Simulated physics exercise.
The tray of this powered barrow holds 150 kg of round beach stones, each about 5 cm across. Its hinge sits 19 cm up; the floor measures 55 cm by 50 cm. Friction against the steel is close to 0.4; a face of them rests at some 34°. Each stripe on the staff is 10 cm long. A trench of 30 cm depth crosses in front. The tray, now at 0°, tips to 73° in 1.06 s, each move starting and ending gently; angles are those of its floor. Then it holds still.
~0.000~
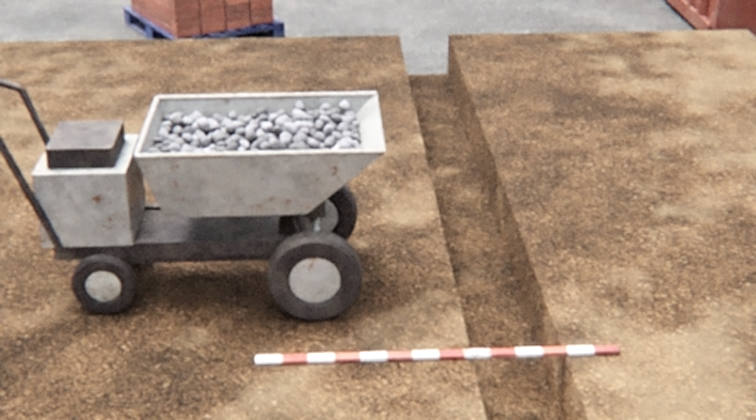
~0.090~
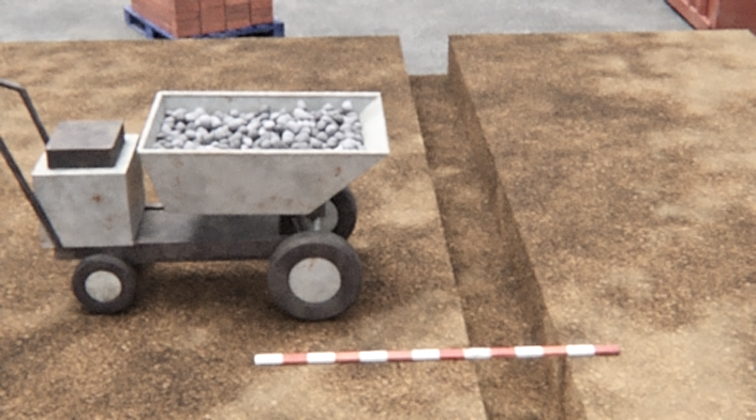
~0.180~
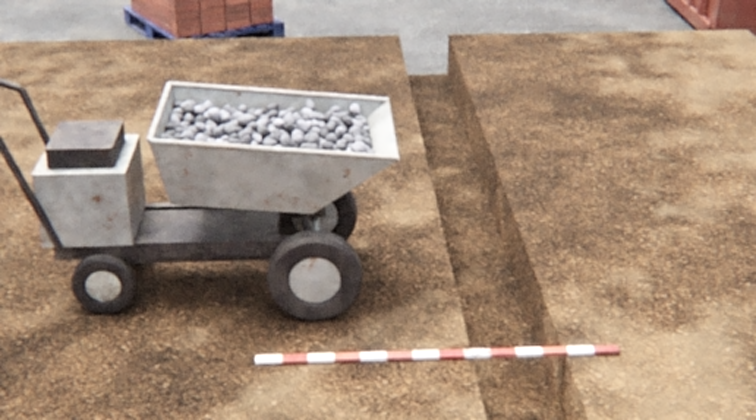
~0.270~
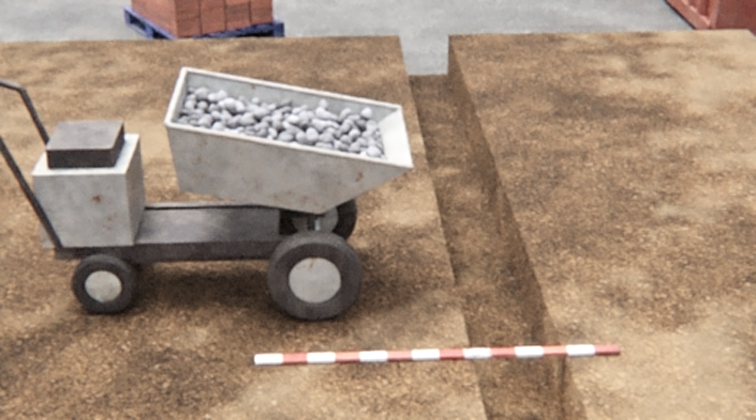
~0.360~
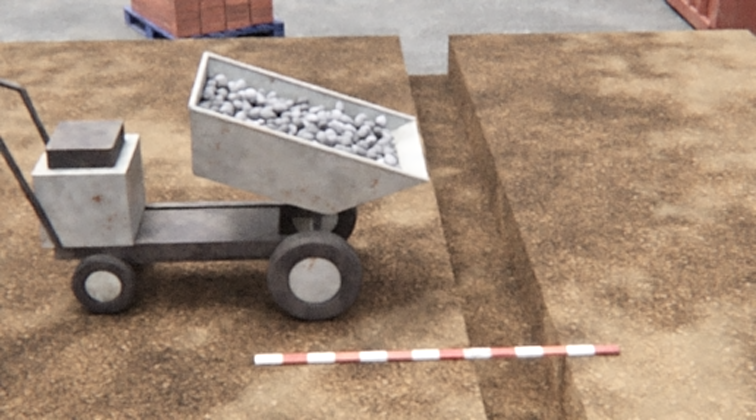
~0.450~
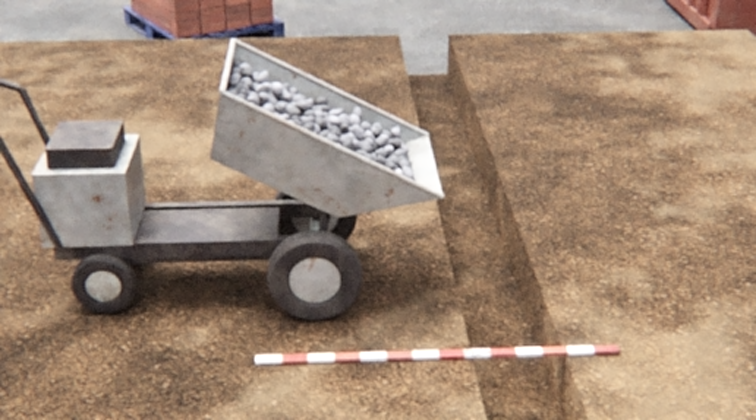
A small powered barrow loaded with round grey stones stood on brown dirt beside a trench, and its pale tray slowly tilted up at the back, leaning steeply down toward the right.
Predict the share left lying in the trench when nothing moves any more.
About 95 per cent.
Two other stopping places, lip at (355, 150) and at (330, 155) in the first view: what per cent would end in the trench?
Near 95 per cent from the first place, 70 from the second.
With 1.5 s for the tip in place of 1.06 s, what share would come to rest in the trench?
It would be near 95 per cent.
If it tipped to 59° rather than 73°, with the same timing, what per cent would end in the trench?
It would be near 85 per cent.
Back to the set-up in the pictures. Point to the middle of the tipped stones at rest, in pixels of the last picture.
Their middle is at about (499, 317).
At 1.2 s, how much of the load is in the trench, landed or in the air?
About 65 per cent by then.
After 0.8 s the floor is at 62°; 99 % in the tray, 1 % in the trench; the foremost stones are at (478, 253).
After 1.2 s the floor is at 73°; 34 % in the tray, 65 % in the trench, 1 % past the trench; the foremost stones are at (549, 265).
After 1.5 s the floor is at 73°; 3 % in the tray, 93 % in the trench, 5 % past the trench; the foremost stones are at (656, 270).
After 3.5 s the floor is at 73°; 0 % in the tray, 95 % in the trench, 5 % past the trench; the foremost stones are at (728, 267).
